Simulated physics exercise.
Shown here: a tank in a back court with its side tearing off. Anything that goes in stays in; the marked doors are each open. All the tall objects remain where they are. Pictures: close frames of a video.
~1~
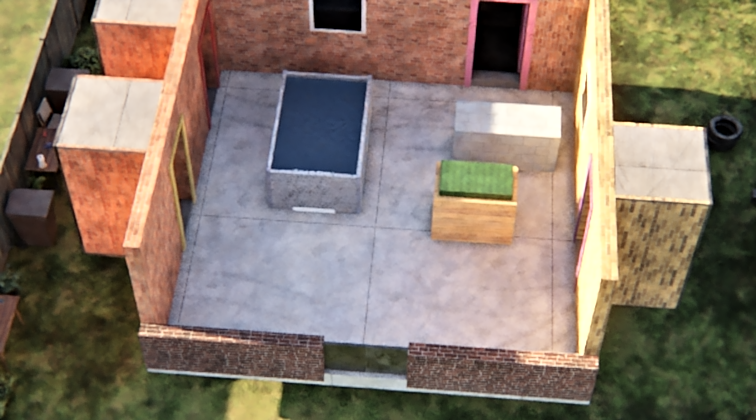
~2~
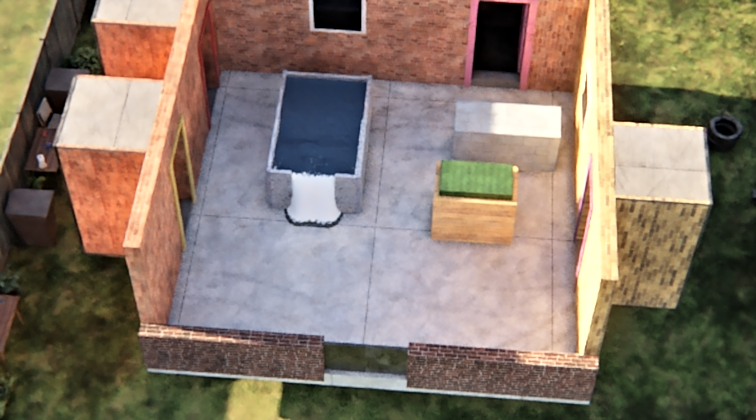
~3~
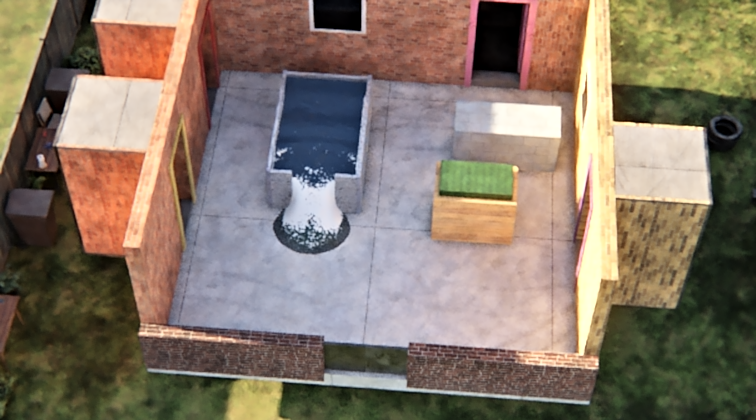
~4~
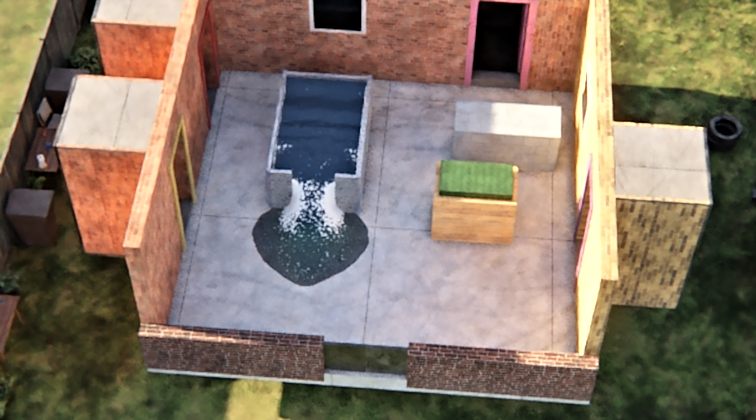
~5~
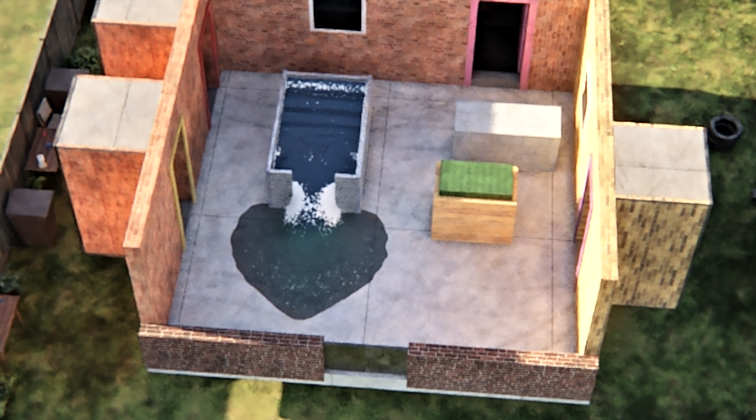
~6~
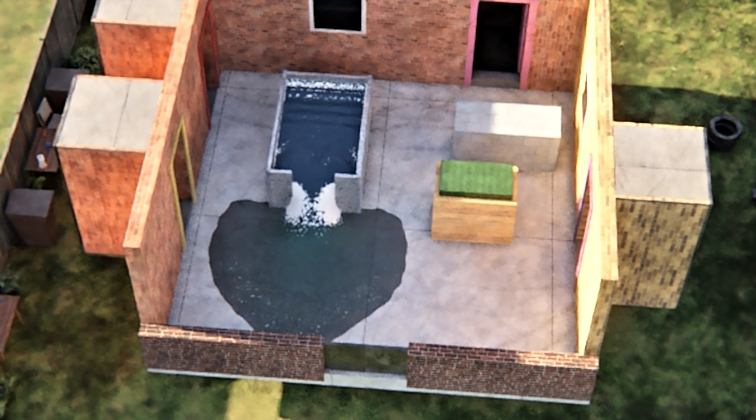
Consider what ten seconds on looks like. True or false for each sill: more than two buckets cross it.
Red door - true; pink door - false; yellow door - false; purple door - false.
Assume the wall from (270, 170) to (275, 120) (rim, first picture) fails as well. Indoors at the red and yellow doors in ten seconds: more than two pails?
Here's my take: Red surpasses the limit, and yellow surpasses the limit too.
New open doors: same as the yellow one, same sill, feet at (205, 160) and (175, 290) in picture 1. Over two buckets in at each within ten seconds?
Falls short, then goes past it.
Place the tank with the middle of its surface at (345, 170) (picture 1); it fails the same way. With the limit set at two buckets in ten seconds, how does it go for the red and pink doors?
Well, the red door ends up above, and the pink door ends up below too.
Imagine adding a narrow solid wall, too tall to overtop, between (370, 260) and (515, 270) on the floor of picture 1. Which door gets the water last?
The pink door.
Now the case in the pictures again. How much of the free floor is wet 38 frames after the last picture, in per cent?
Near 75 in a hundred.
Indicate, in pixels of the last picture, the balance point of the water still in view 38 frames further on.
I'd point to (359, 236).
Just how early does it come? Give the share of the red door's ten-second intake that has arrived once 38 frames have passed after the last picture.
Near 0 per cent, give or take.
A moment on, water covers 35 % of the floor; the red door not reached, the pink door not reached, the yellow door wet at the sill, nothing in, the purple door not reached.
Next, water covers 40 % of the floor; the red door not reached, the pink door not reached, the yellow door wet at the sill, nothing in, the purple door not reached.
Then, water covers 45 % of the floor; the red door not reached, the pink door not reached, the yellow door wet at the sill, nothing in, the purple door wet at the sill, nothing in.
Later, water covers 75 % of the floor; the red door wet at the sill, nothing in, the pink door not reached, the yellow door under two buckets in, the purple door wet at the sill, nothing in.
In the end, water covers 100 % of the floor; the red door over two buckets in, the pink door wet at the sill, nothing in, the yellow door under two buckets in, the purple door wet at the sill, nothing in.
